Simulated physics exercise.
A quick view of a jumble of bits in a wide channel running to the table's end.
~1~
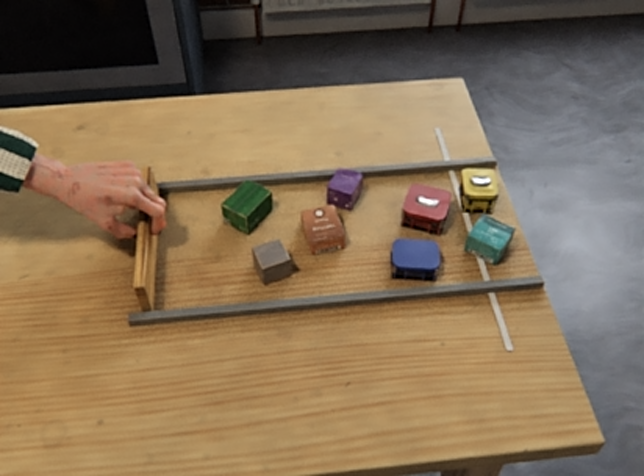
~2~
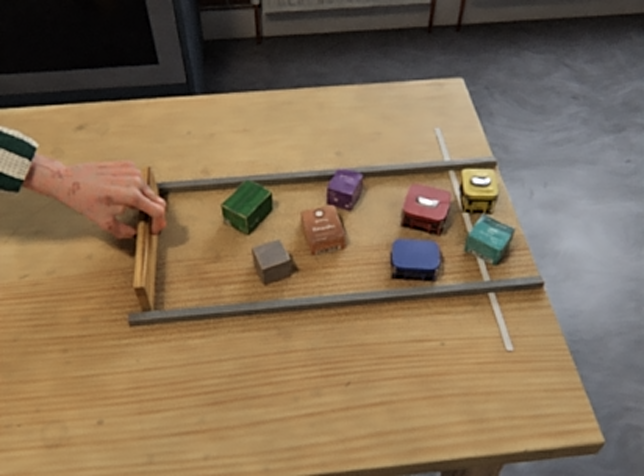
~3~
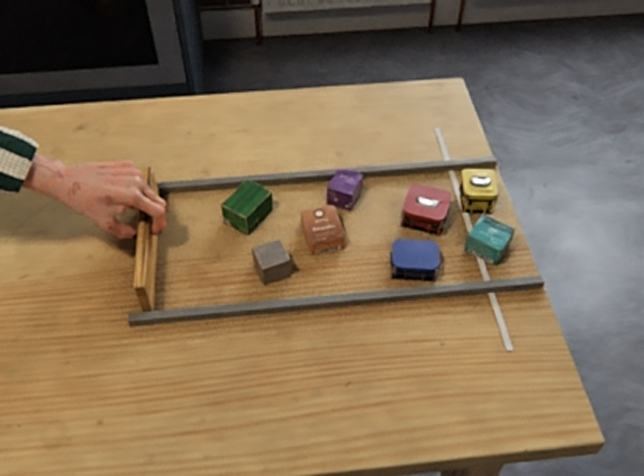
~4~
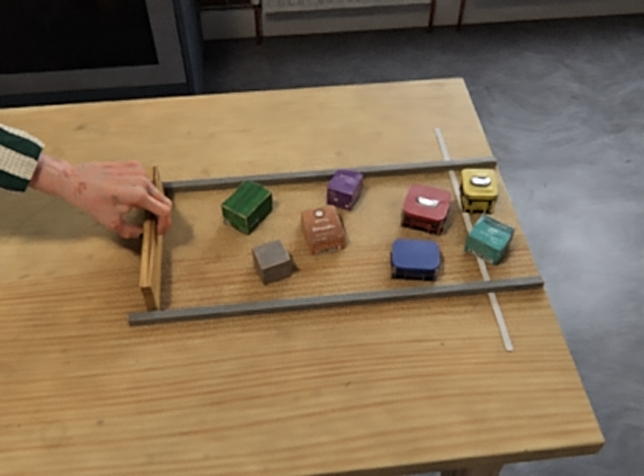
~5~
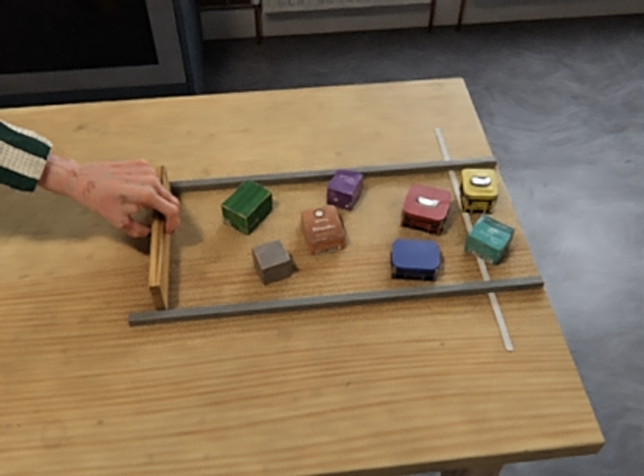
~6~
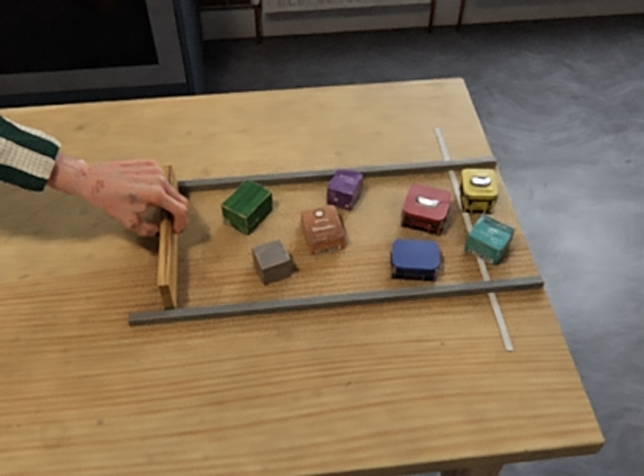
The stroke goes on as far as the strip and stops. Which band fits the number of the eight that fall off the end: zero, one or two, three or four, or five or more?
The number that tip off is going to be more than two but under five.
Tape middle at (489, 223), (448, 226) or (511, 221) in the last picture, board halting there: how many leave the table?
The counts would be 5, 2 and 8.
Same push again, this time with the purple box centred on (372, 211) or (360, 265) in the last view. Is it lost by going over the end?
The purple box holds on; stays on.
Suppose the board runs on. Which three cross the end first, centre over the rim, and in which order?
It's the turquoise box, followed by the yellow case, with the red case after.
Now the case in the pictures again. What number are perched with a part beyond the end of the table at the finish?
The number would be 2.
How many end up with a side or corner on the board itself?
That number would be 3.
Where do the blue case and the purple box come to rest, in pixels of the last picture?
The first ends close to (532, 250), the second close to (499, 171).
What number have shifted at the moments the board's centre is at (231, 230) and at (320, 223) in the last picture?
1 at one spot and 4 at the other.
Early on, none off yet; yellow case at rest near (478, 191); turquoise box at rest near (489, 240); red case at rest near (426, 210).
Finally, the number that fall off is three or four; lost, red case, turquoise box and yellow case.
